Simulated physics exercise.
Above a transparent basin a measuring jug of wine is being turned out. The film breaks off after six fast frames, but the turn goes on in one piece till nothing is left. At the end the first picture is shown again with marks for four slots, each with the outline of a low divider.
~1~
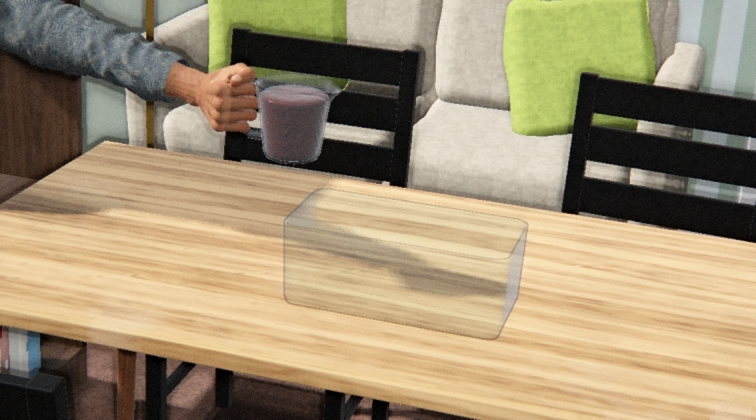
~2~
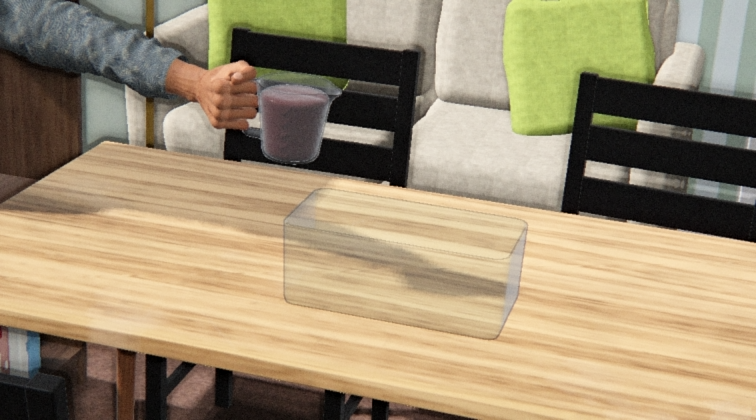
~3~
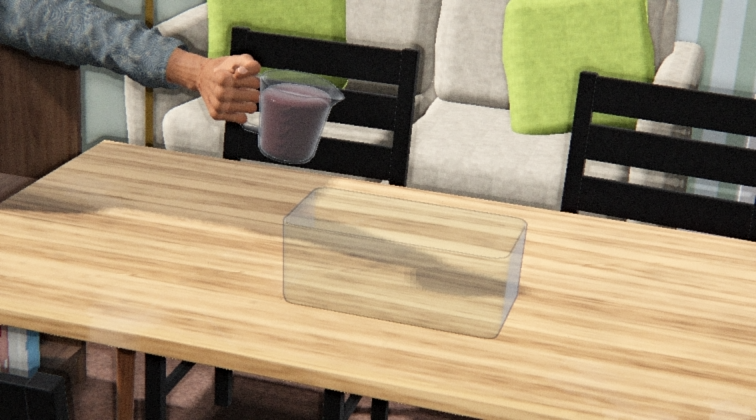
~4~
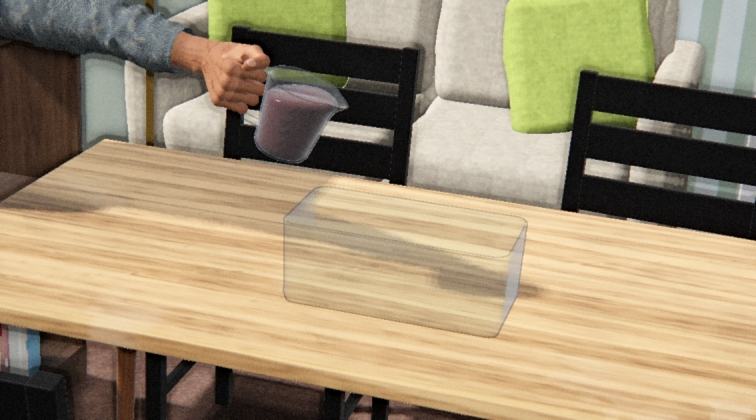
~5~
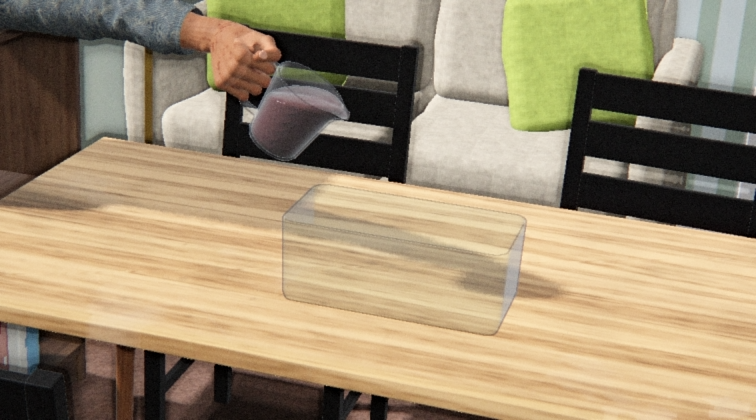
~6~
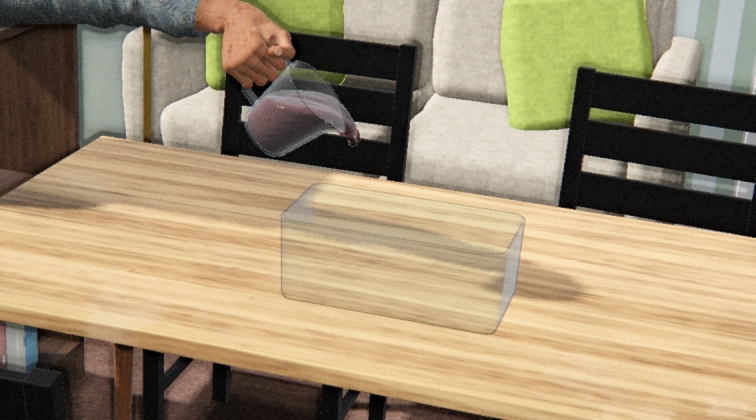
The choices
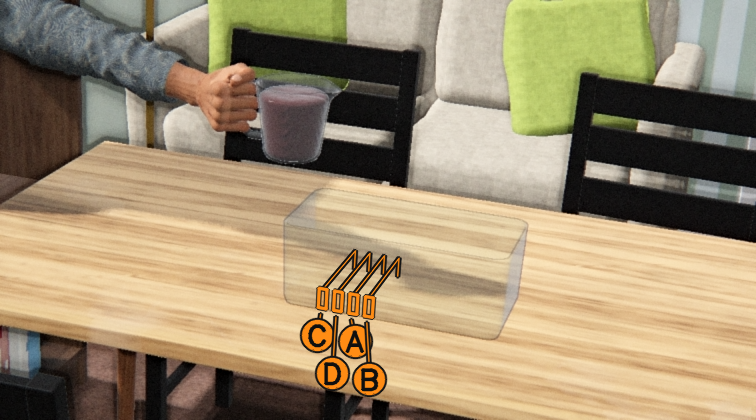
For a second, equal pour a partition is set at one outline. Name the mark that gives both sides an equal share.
A works best here.
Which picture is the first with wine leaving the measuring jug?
In picture 5.
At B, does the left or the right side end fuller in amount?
The left one.
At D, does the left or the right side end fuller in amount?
The right one.
On the marked copy, A at (351, 319); B at (366, 322); C at (320, 314); D at (335, 316).
If A is chosen, about 53 % ends left of the wall and 46 % right of it.
If B is chosen, about 71 % ends left of the wall and 26 % right of it; 3 % is lost outside.
If C is chosen, about 10 % ends left of the wall and 90 % right of it.
If D is chosen, about 29 % ends left of the wall and 71 % right of it.
